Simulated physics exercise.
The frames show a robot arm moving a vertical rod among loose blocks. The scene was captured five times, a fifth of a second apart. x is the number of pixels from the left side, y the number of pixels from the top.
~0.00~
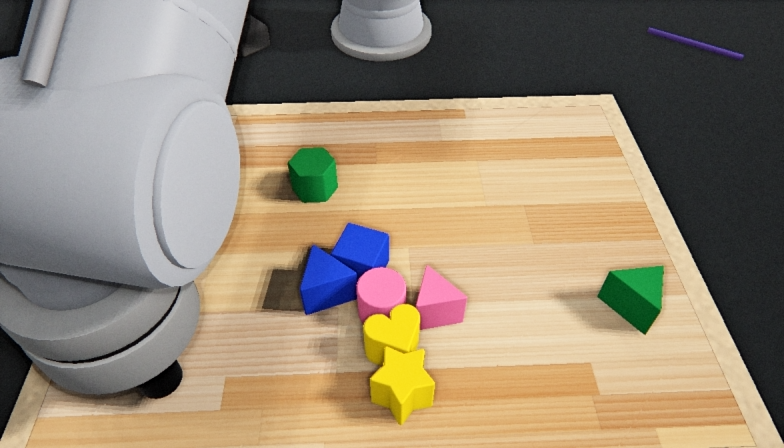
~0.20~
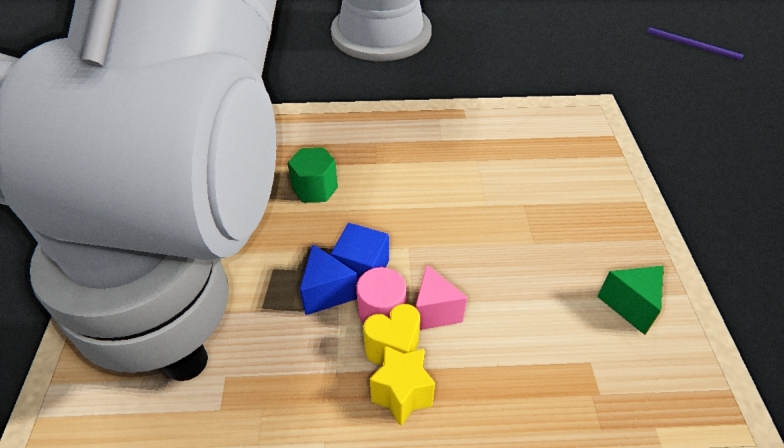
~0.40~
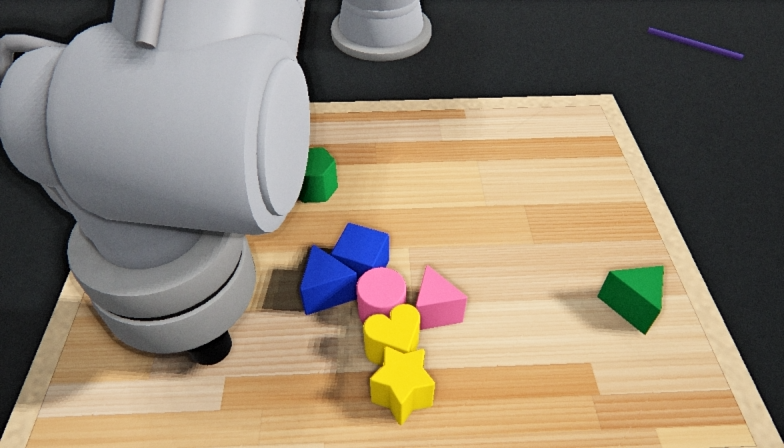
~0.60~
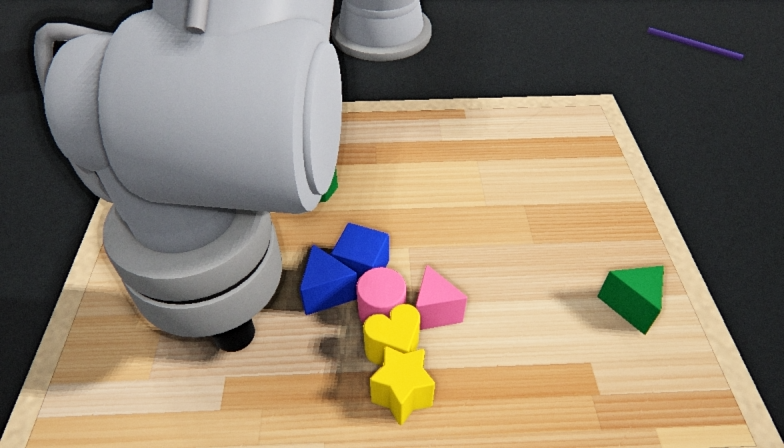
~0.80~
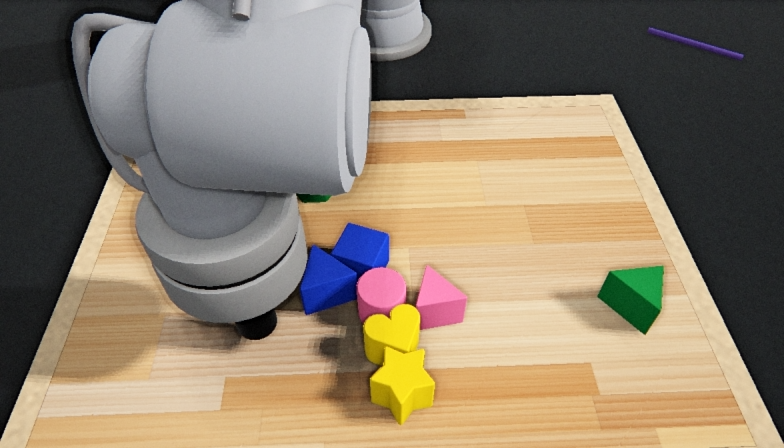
On a wooden board scattered with blue, pink, yellow and green blocks, a bulky gray robot arm moved steadily right from the left side, its dark tip nearing the blue blocks, while every block stayed still.
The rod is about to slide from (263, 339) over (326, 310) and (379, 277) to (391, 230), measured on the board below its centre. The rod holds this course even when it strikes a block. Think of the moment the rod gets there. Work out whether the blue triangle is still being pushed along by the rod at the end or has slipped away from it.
When the path is over, you would find the blue triangle still in front of the rod.
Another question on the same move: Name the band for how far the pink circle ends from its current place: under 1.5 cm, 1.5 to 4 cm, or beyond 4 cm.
I reckon it covers between 1.5 and 4 cm.
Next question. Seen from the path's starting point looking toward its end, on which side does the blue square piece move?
It is pushed towards the left-hand side.
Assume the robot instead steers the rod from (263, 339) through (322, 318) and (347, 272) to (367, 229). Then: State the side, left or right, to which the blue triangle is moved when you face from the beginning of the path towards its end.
With start-to-end as forward, it shifts left.
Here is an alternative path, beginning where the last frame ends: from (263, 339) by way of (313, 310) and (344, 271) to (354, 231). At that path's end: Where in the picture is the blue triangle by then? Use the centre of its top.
The centre of its top face lies at (391, 186).
What follows on the original path. One third of the way, rod at (324, 293); blue triangle at (350, 248), turned 20° anticlockwise; blue square piece at (378, 224).
Two thirds of the way, rod at (378, 260); blue triangle at (386, 217), turned 50° anticlockwise; blue square piece at (393, 188), turned 30° anticlockwise; pink circle at (403, 281); pink triangle at (444, 292).
At the end, rod at (391, 213); blue triangle at (398, 179), turned 70° anticlockwise; blue square piece at (389, 154), turned 55° anticlockwise; pink circle at (403, 281); pink triangle at (444, 292).
